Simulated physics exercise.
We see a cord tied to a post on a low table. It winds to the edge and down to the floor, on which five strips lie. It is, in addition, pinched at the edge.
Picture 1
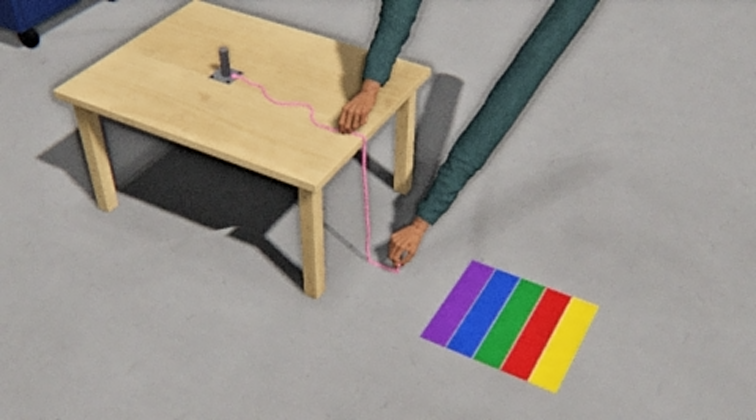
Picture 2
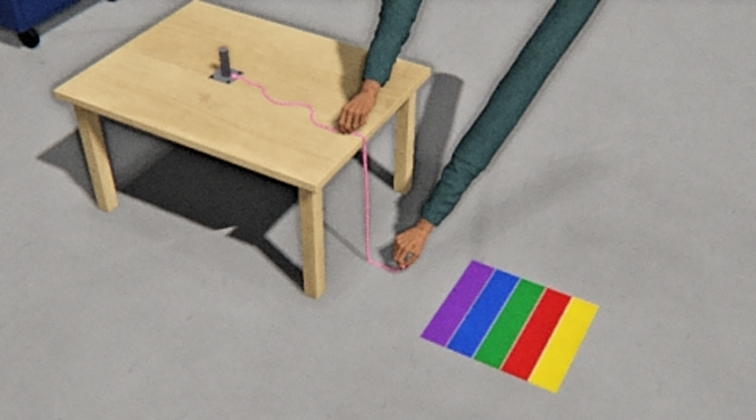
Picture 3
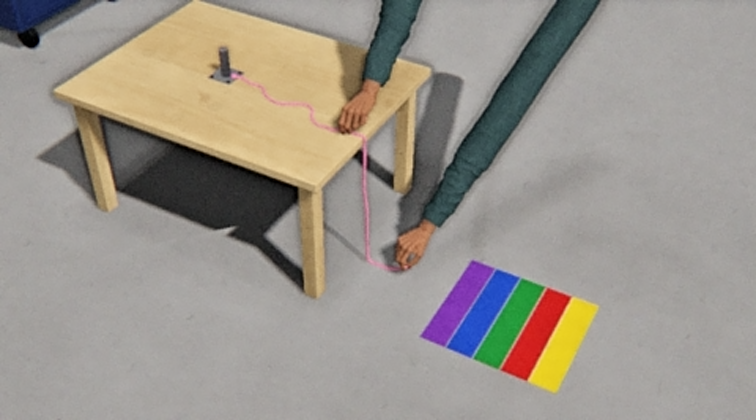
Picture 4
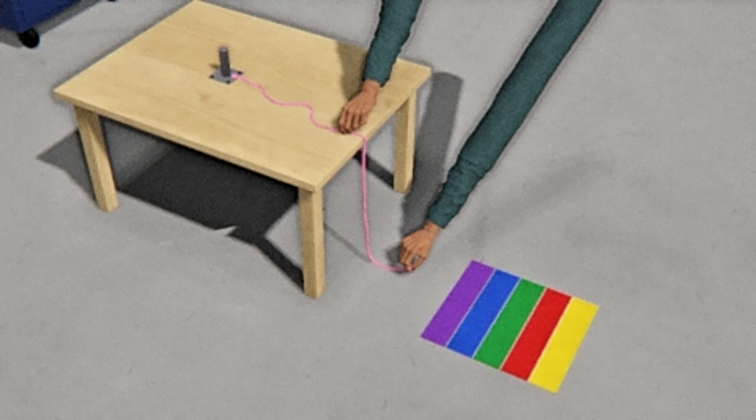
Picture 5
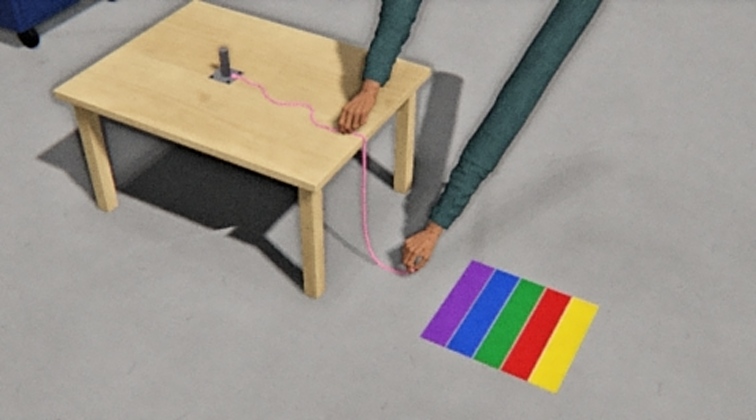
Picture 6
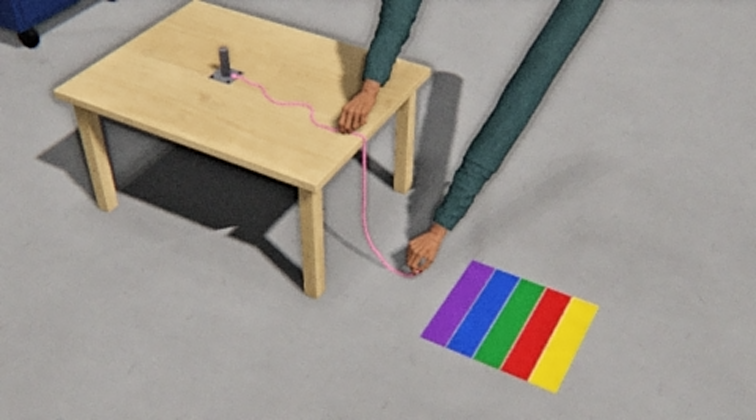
A hand near the floor slowly drew the end of a pink cord slightly right, near five coloured strips, while another hand pinched it at the table's edge and the cord stayed tied to a post.
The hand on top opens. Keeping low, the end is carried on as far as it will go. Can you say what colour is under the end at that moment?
Yes, it is green.
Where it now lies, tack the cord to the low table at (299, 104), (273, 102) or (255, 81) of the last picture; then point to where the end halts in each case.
(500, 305), (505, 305), (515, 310).
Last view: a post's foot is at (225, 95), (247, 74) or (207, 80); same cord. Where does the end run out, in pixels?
Per try, approx.: (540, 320); (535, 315); (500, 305).
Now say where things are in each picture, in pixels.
The first frame shows end (399, 265); purple (442, 327); blue (468, 338); green (495, 348); red (522, 359); yellow (550, 371).
The second frame shows end (404, 266); cord through (253, 84) (293, 104) (323, 127) (365, 155) (366, 206) (367, 252).
The third frame shows end (406, 267).
The fourth frame shows end (410, 269); cord through (253, 84) (293, 104) (323, 127) (364, 155) (364, 205) (368, 252).
The fifth frame shows end (413, 270).
The sixth frame shows end (417, 272); cord through (253, 84) (293, 104) (323, 127) (364, 155) (364, 205) (377, 253).
A little later, end near (472, 293); over purple.
Next, end near (499, 303); over blue.
When it is tight, end near (516, 309); over green. Over green.
